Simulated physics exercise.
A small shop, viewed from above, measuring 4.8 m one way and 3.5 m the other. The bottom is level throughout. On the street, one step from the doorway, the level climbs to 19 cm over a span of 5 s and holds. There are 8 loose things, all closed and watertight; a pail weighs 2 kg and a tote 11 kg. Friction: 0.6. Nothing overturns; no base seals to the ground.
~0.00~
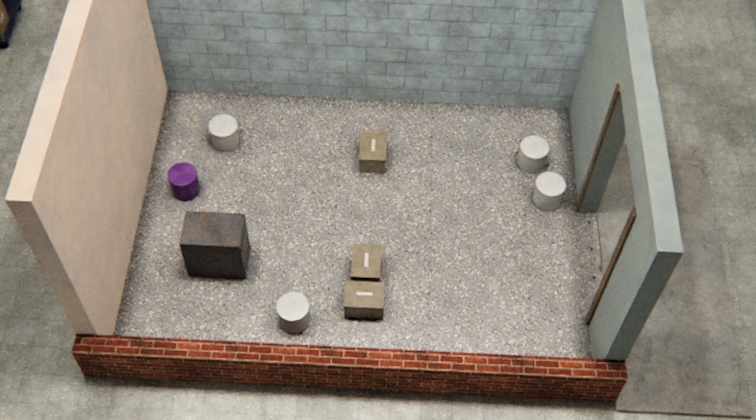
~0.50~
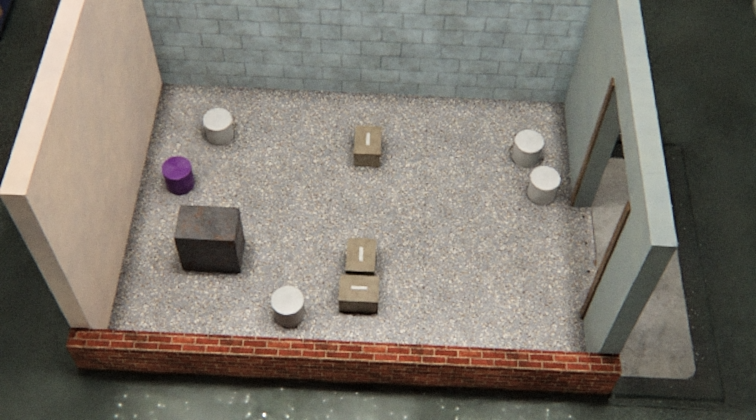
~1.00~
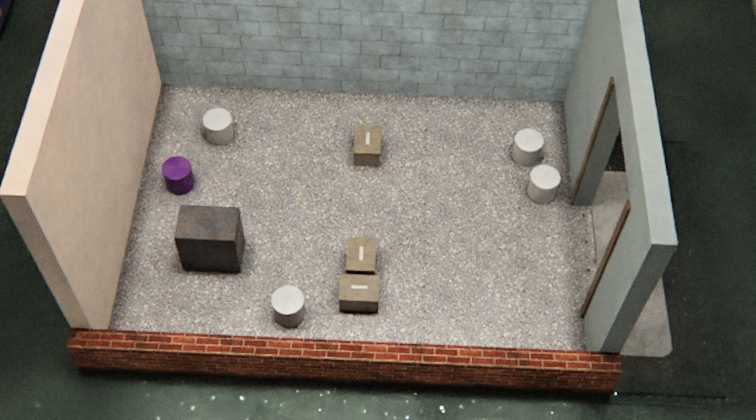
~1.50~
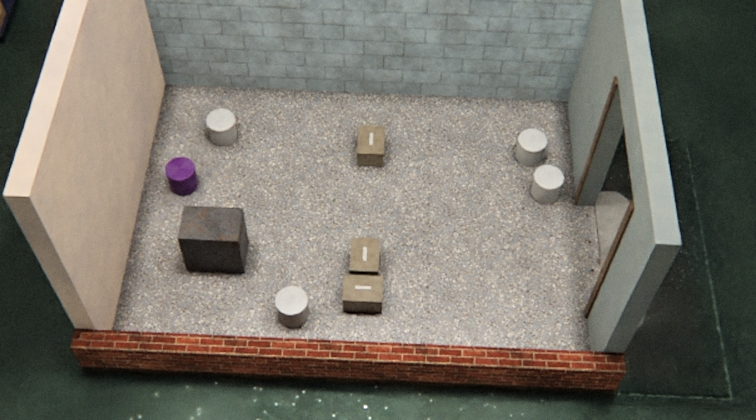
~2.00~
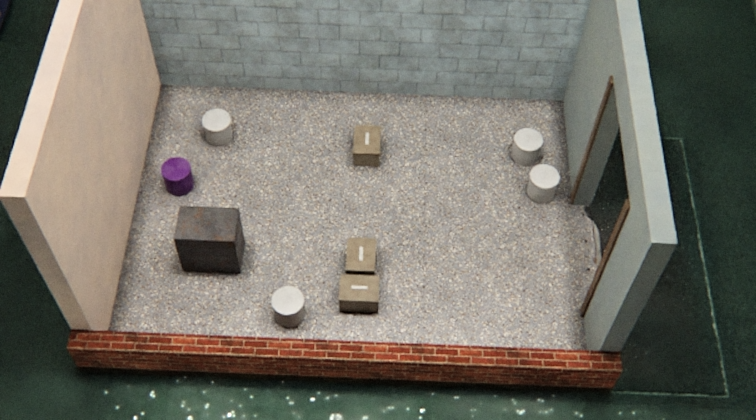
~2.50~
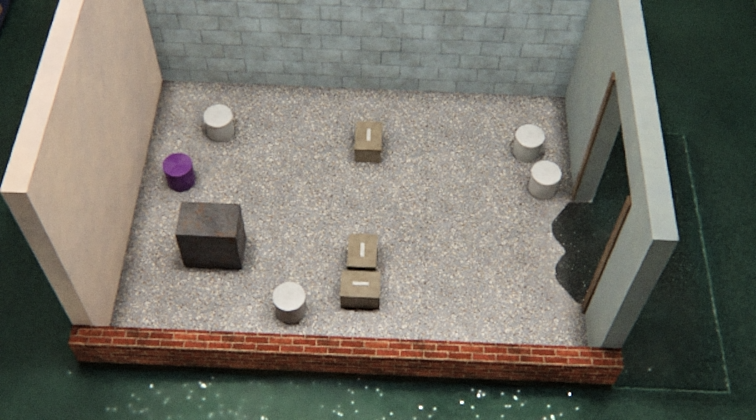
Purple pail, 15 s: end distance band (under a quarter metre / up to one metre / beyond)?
Up to one metre.
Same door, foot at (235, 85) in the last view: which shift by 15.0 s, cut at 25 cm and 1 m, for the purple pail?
By then the purple pail has been carried a long way.
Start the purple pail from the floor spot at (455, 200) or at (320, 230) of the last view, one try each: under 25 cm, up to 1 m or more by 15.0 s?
Run 1 - well off; run 2 - well off.
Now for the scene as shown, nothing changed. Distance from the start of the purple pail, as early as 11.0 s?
Some 30 cm from the start.
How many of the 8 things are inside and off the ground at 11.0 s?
It comes to 5 of them.
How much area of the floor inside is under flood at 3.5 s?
Around 1.5 m2 of it.
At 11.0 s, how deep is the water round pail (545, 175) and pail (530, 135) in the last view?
Some 3 cm at the first, some 2 cm at the second.
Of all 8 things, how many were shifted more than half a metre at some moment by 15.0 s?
Answer: 7.
After 3.5 s the purple pail is near (177, 165), 0.0 m from its start, aground; 0 afloat.
After 6.8 s the purple pail is near (177, 164), 0.0 m from its start, aground; 0 afloat.
After 11.0 s the purple pail is near (151, 149), 0.3 m from its start, afloat; 5 afloat.
After 15.0 s the purple pail is near (169, 191), 0.4 m from its start, afloat; 7 afloat.
